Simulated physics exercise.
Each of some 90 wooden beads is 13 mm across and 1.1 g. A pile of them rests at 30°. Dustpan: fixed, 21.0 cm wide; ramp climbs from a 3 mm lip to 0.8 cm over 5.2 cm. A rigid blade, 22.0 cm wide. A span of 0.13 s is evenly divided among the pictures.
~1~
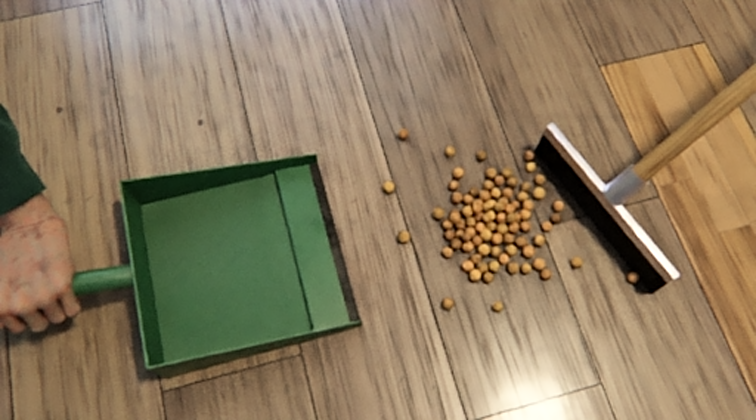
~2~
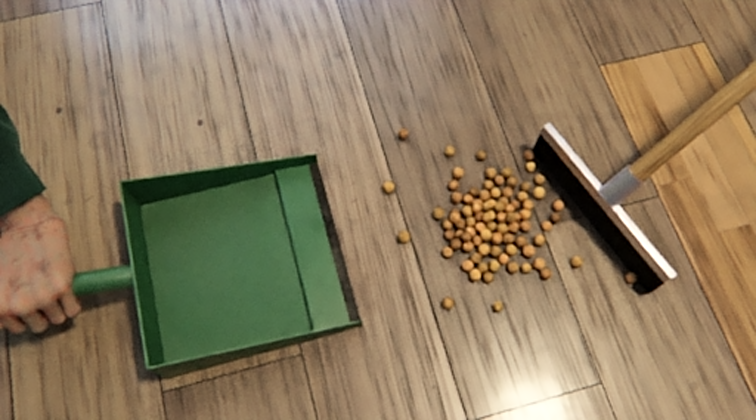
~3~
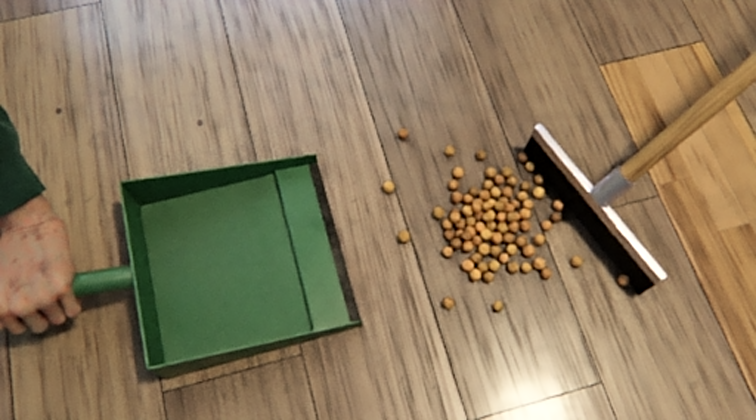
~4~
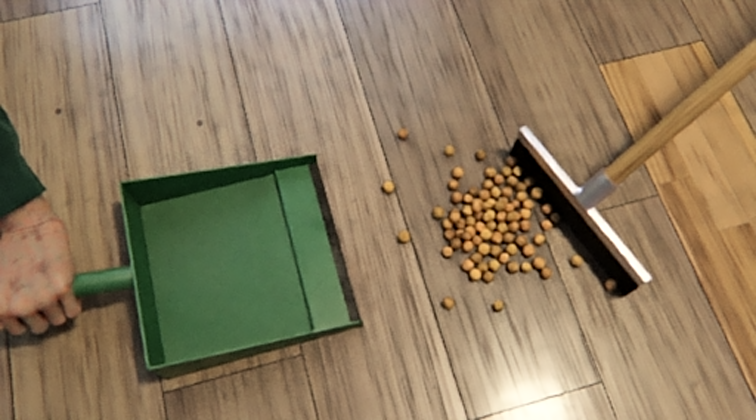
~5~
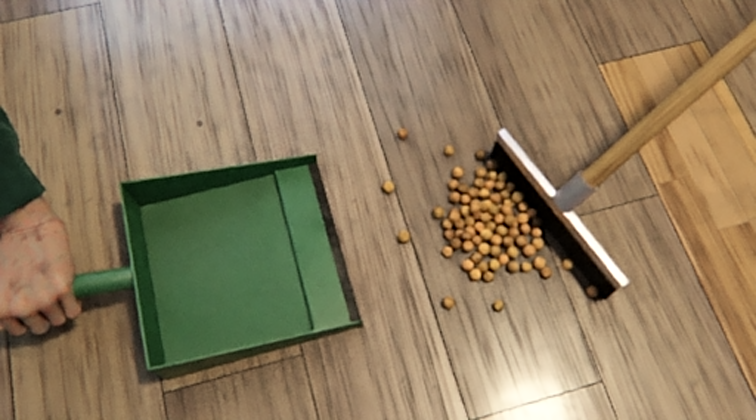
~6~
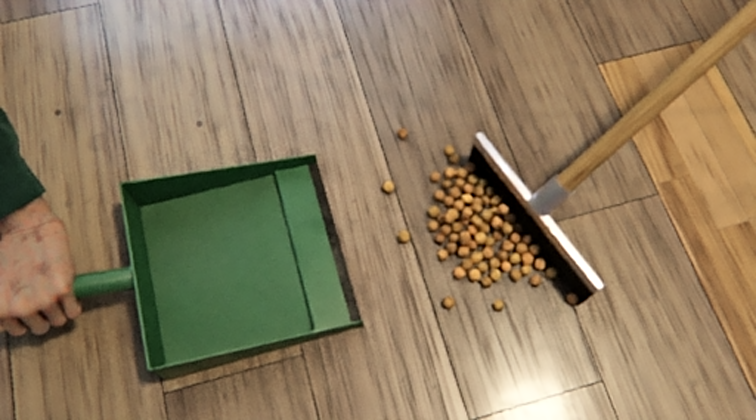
In the video, a hand holds a green dustpan still on a wooden floor while a broom with a wooden handle slides left into a scattered pile of small round beads, pressing its right side slightly closer together.
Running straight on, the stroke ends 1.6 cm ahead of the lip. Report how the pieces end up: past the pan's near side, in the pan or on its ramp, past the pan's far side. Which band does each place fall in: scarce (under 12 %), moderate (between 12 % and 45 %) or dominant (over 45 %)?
Near side: Medium. Pan: Medium. Far side: Low.
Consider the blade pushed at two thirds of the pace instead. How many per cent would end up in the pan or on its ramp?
Near 20 %.
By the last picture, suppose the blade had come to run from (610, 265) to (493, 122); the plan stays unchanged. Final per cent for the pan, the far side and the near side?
That ends as pan 15, far 5, and near 25.
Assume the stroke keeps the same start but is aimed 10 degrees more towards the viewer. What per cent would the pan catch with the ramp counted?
Roughly 30 per cent.
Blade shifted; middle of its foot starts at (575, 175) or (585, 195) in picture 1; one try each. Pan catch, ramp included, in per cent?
Some 25 and 25 per cent.
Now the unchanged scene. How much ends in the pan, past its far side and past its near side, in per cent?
Near side 30; pan 30; far side 5.
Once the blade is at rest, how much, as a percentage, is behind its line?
Roughly 5 percent of it.
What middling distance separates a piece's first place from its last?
Median: Approx. 22 cm.
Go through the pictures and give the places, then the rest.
Blade from (670, 277) to (549, 131), moved 0.0 cm, 0 of the pieces shifted so far; middle of the pieces at (491, 226); pan at (230, 268), in the first picture.
Blade from (667, 277) to (546, 131), moved 0.3 cm, 0 of the pieces shifted so far; middle of the pieces at (491, 226), in the second picture.
Blade from (658, 278) to (537, 132), moved 1.4 cm, 2 of the pieces shifted so far; middle of the pieces at (491, 226), in the third picture.
Blade from (642, 280) to (522, 134), moved 3.2 cm, 6 of the pieces shifted so far; middle of the pieces at (491, 225), in the fourth picture.
Blade from (620, 284) to (501, 137), moved 5.7 cm, 37 of the pieces shifted so far; middle of the pieces at (491, 226), in the fifth picture.
Blade from (596, 288) to (478, 140), moved 8.5 cm, 78 of the pieces shifted so far; middle of the pieces at (484, 228); pan at (231, 269), in the sixth picture.
Then, 0.09 s after the last picture, middle of the blade 12 cm from the lip; 0 % over the lip, far side 0 %, near side 20 %.
Then, 0.15 s after the last picture, middle of the blade 6 cm from the lip; 0 % over the lip, far side 0 %, near side 25 %.
Then, 0.35 s after the last picture, middle of the blade 5 cm from the lip; 35 % over the lip, far side 0 %, near side 30 %.
In the end, near side 30 %, pan 30 %, far side 5 %, in front of the lip or behind the blade 35 %.
